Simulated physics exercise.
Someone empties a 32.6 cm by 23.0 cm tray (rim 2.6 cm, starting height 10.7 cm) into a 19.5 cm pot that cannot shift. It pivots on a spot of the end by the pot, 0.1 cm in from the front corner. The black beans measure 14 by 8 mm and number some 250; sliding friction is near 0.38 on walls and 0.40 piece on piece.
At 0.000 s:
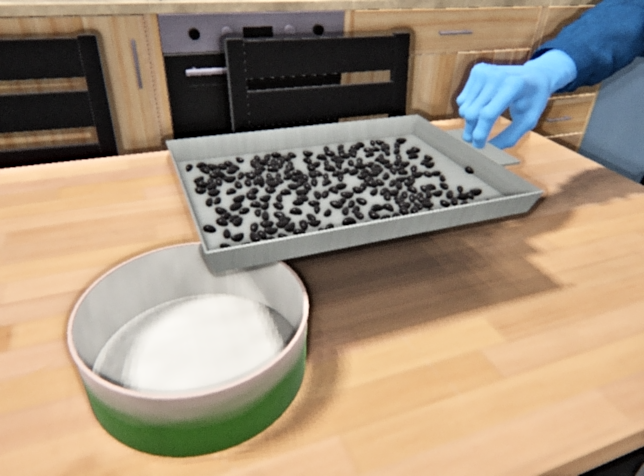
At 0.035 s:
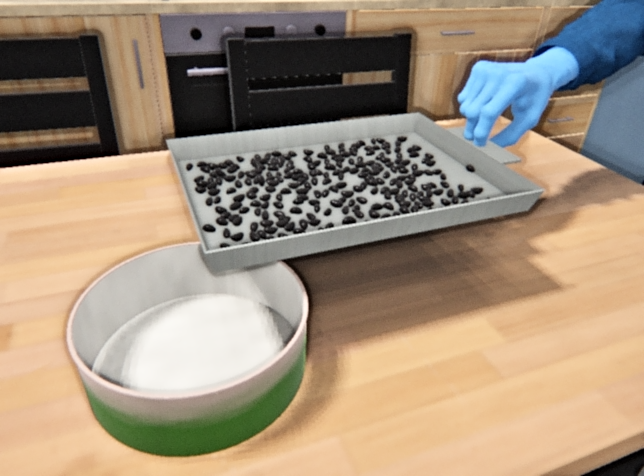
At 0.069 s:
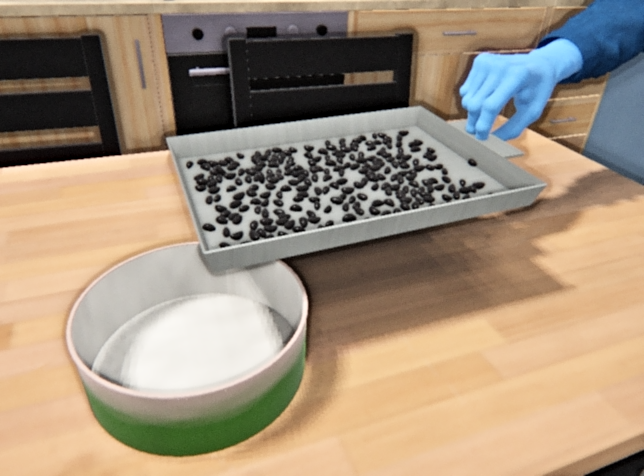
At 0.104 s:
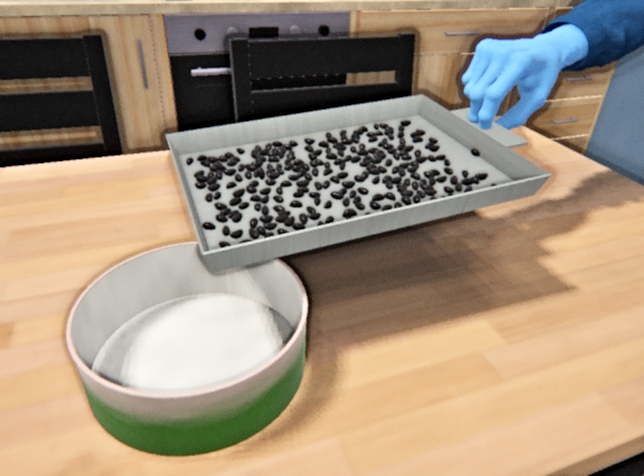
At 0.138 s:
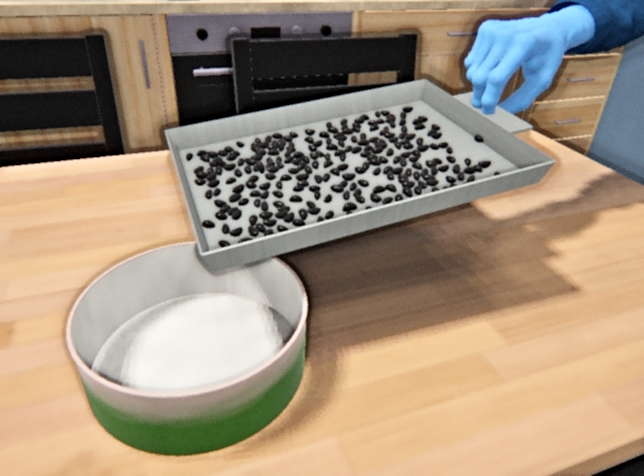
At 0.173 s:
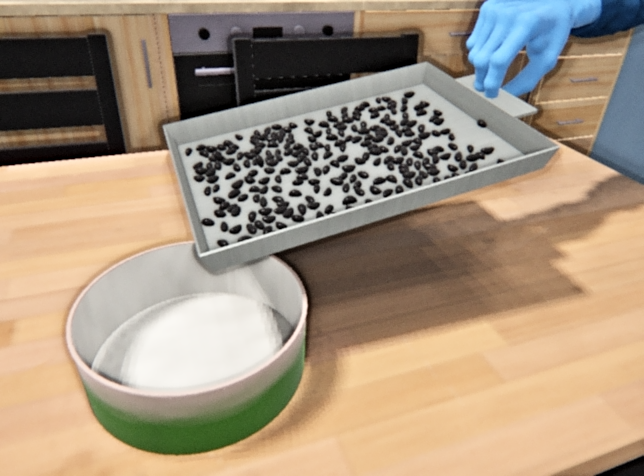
In a kitchen, a light wooden worktop is seen from slightly above, with black chairs, wooden cabinets and an oven behind. A grey tray scattered with black beans sits above the worktop, its left end by a round white-and-green pot, and a blue-gloved hand is at its right end. The hand rises, the tray's right end lifts, its left end stays low, and the camera stays still.
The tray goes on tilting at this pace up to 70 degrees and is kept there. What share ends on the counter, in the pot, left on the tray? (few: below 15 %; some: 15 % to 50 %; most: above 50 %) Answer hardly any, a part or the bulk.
Counter hardly any, pot the bulk, tray a part.
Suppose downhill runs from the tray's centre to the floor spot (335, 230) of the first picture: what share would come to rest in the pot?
About 45 per cent.
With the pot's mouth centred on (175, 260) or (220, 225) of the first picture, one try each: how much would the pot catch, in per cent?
About 25 and 0 per cent.
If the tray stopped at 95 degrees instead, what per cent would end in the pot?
Then about 100 per cent.
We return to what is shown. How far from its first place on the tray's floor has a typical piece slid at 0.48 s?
Roughly 4 cm.
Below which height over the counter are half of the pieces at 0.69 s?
Some 16 cm.
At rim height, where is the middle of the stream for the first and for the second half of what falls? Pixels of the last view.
First near (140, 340), later near (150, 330).
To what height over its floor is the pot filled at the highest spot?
Roughly 2.5 cm.
After 0.48 s, tilt 39 degrees; the tray holds 100 %, the pot 0 %.
After 0.69 s, tilt 59 degrees; the tray holds 100 %, the pot 0 %.
After 1.02 s, tilt 70 degrees; the tray holds 40 %, the pot 55 %.
At rest (2.0 s), counter 0 %, pot 65 %, tray 35 %.
